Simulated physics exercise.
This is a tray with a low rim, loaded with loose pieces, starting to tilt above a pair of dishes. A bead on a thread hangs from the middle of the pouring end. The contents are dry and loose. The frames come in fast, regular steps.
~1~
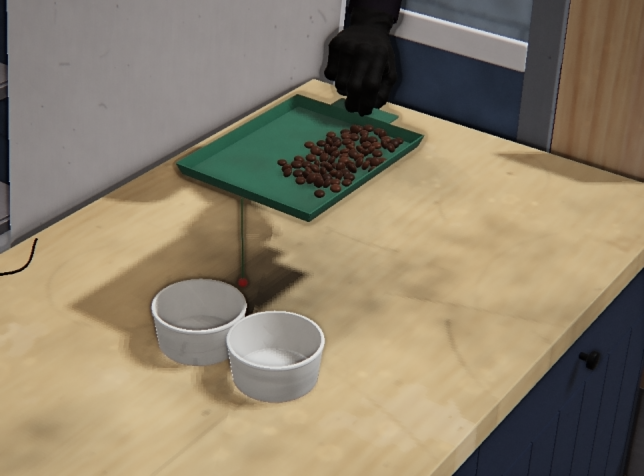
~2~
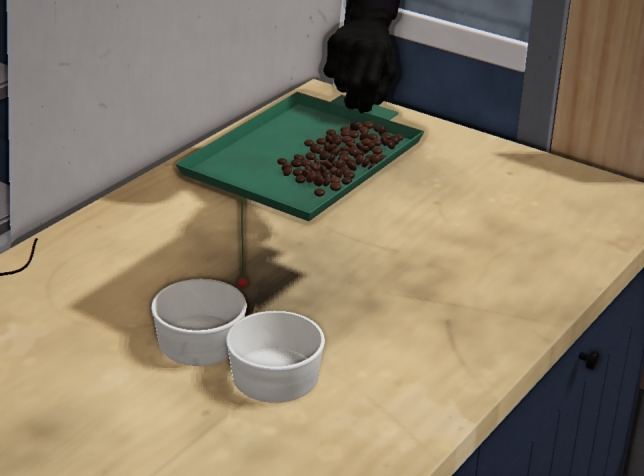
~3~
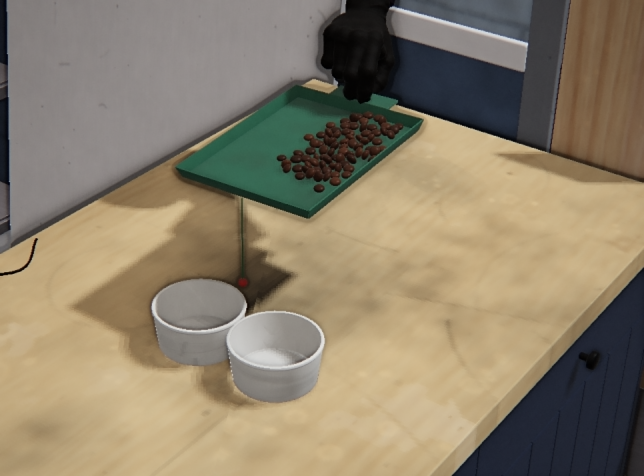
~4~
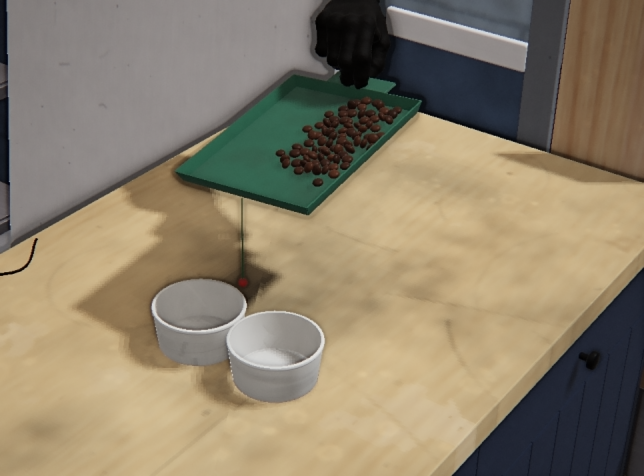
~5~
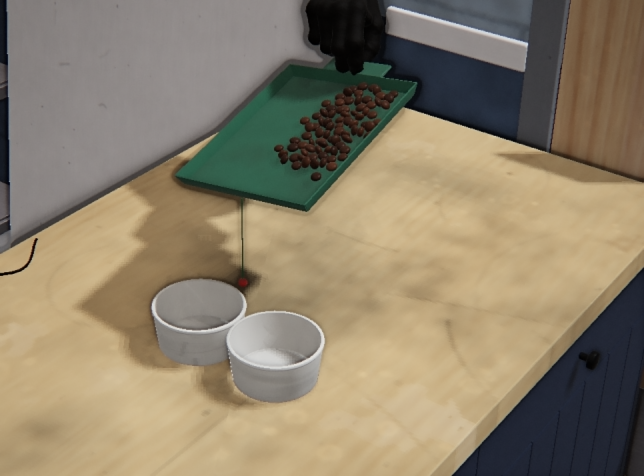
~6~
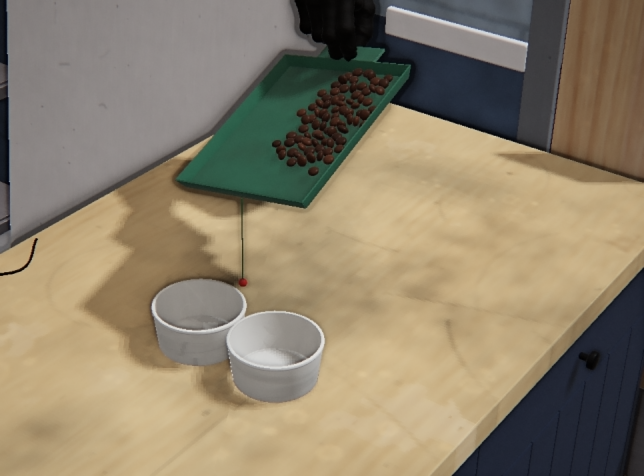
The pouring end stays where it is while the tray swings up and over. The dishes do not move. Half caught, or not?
Together they catch under half.
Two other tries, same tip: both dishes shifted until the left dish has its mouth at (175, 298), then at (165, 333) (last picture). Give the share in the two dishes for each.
Roughly 50 per cent, and 0 per cent.
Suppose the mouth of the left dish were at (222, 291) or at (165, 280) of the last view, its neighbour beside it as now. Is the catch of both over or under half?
At the first place the smaller part, at the second above a half.
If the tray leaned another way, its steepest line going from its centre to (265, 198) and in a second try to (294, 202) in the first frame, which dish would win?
In turn: The right-hand dish; the right one.
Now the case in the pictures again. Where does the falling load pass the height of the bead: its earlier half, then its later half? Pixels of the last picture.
First near (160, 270), later near (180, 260).
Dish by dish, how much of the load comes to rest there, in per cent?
For the left dish some 20 %, for the right dish some 0 %.
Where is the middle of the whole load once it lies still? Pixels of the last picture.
Near (147, 313).
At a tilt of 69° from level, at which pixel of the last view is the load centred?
At about (205, 185).
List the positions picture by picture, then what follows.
In the first picture, corners of the pouring end near (182, 162) and (309, 210), level; middle of the load near (344, 157), flat chocolate drops; left dish near (170, 341); right dish near (247, 377); bead on its thread near (243, 283).
In the second picture, corners of the pouring end near (182, 163) and (309, 209), level; middle of the load near (344, 154).
In the third picture, corners of the pouring end near (181, 166) and (308, 207), tipped barely, lowest at the left corner; middle of the load near (343, 147).
In the fourth picture, corners of the pouring end near (181, 169) and (306, 204), tipped a little, lowest at the left corner; middle of the load near (342, 137).
In the fifth picture, corners of the pouring end near (181, 173) and (304, 201), tipped clearly, lowest at the left corner; middle of the load near (339, 126).
In the sixth picture, corners of the pouring end near (181, 177) and (301, 198), tipped clearly, lowest at the left corner; middle of the load near (335, 117); left dish near (170, 341); right dish near (247, 377).
Shortly afterwards, tray tipped steeply; the bulk on the tray; near a quarter in the air.
Next, tray tipped past a quarter turn; near a quarter in the left dish; the bulk outside both; only a few in the air.
Some moments later, tray tipped past a quarter turn; near a quarter in the left dish; the bulk outside both.
In the end, tray tipped past a quarter turn; none at all in the right dish; near a quarter in the left dish; the bulk outside both.
